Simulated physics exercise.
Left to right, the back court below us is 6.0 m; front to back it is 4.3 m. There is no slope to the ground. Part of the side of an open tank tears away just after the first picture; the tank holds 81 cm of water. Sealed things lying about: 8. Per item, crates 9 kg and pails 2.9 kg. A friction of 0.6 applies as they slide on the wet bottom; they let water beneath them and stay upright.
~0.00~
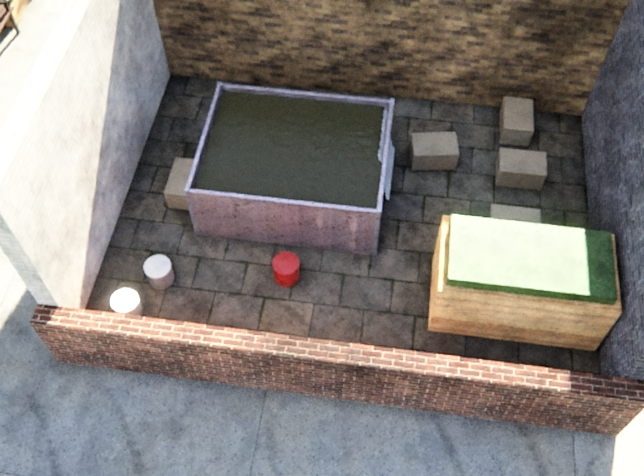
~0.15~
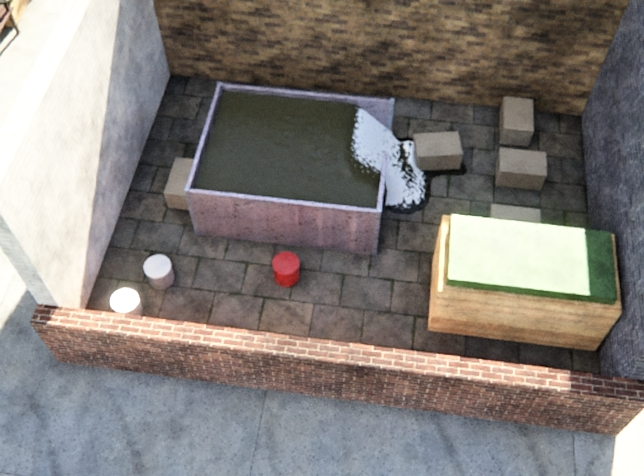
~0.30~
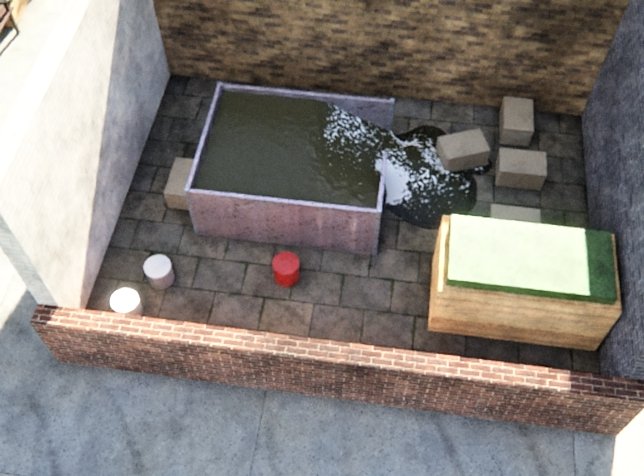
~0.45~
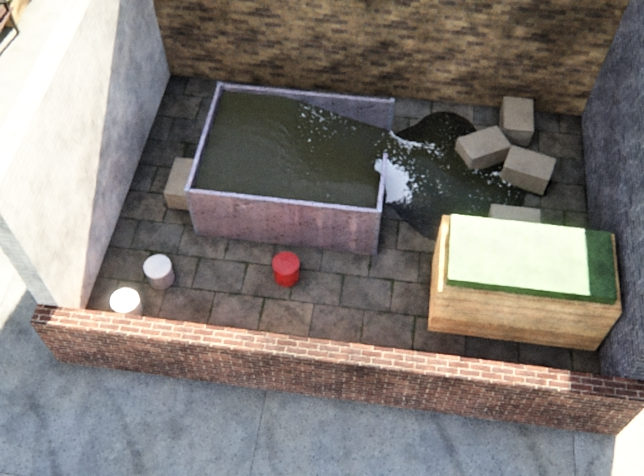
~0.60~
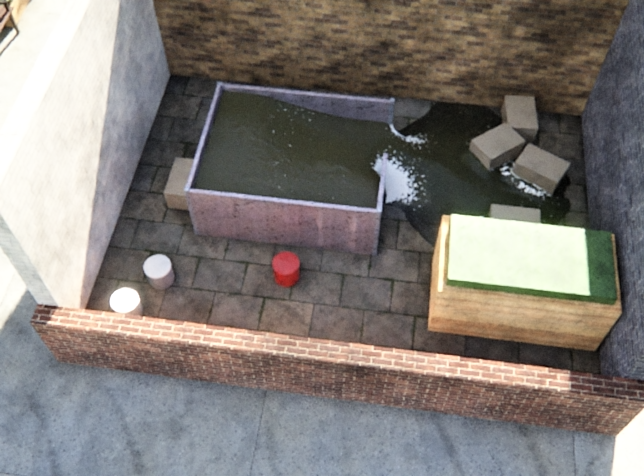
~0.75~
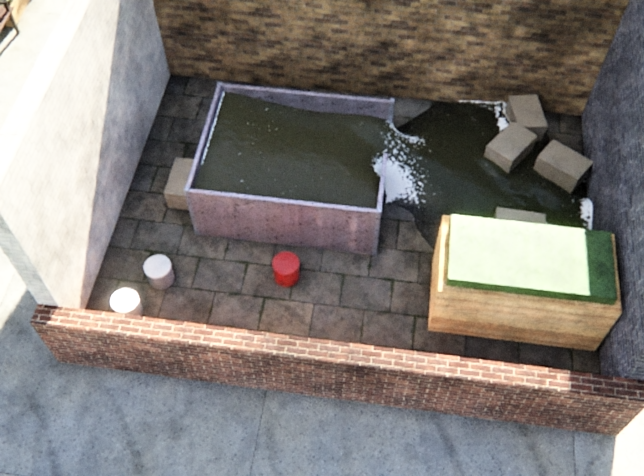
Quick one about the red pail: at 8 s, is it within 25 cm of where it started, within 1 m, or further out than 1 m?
It keeps its spot.
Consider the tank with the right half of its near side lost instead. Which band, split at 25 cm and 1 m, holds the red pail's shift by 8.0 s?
Afterwards the red pail is carried a long way.
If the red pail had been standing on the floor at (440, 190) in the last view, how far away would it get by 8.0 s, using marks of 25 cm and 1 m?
Observed: Object goes well off.
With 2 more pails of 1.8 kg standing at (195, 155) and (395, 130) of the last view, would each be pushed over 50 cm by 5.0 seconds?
Well, the first one is lower and the other higher.
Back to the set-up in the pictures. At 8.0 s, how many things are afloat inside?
7 of them.
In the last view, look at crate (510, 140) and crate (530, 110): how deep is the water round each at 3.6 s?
Some 28 cm at the first, some 26 cm at the second.
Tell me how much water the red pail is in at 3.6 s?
About 0 cm.
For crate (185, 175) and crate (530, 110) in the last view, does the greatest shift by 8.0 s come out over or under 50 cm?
In sequence - stayed below the line; crossed the line.
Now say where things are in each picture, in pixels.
The first frame shows the red pail at (286, 263), on the bottom; 3.9 m2 under water; 0 of 8 have shifted.
The second frame shows the red pail at (286, 263) rests on the ground; water covers 4.4 m2; 0 of 8 have shifted.
The third frame shows the red pail at (286, 263), on the bottom; 5.3 m2 under water; 1 of 8 have shifted.
The fourth frame shows the red pail at (286, 263) rests on the ground; 6.5 m2 under water; 2 of 8 have shifted.
The fifth frame shows the red pail at (286, 263), on the bottom; water covers 7.8 m2; 3 of 8 have shifted.
The sixth frame shows the red pail at (286, 263), on the bottom; water covers 8.9 m2; 4 of 8 have shifted.
After 1.6 s the red pail is near (286, 263), 0.0 m from its start, aground; 4 afloat.
After 3.6 s the red pail is near (286, 263), 0.0 m from its start, aground; 4 afloat.
After 5.6 s the red pail is near (286, 263), 0.0 m from its start, aground; 4 afloat.
After 8.0 s the red pail is near (286, 263), 0.0 m from its start, aground; 7 afloat.
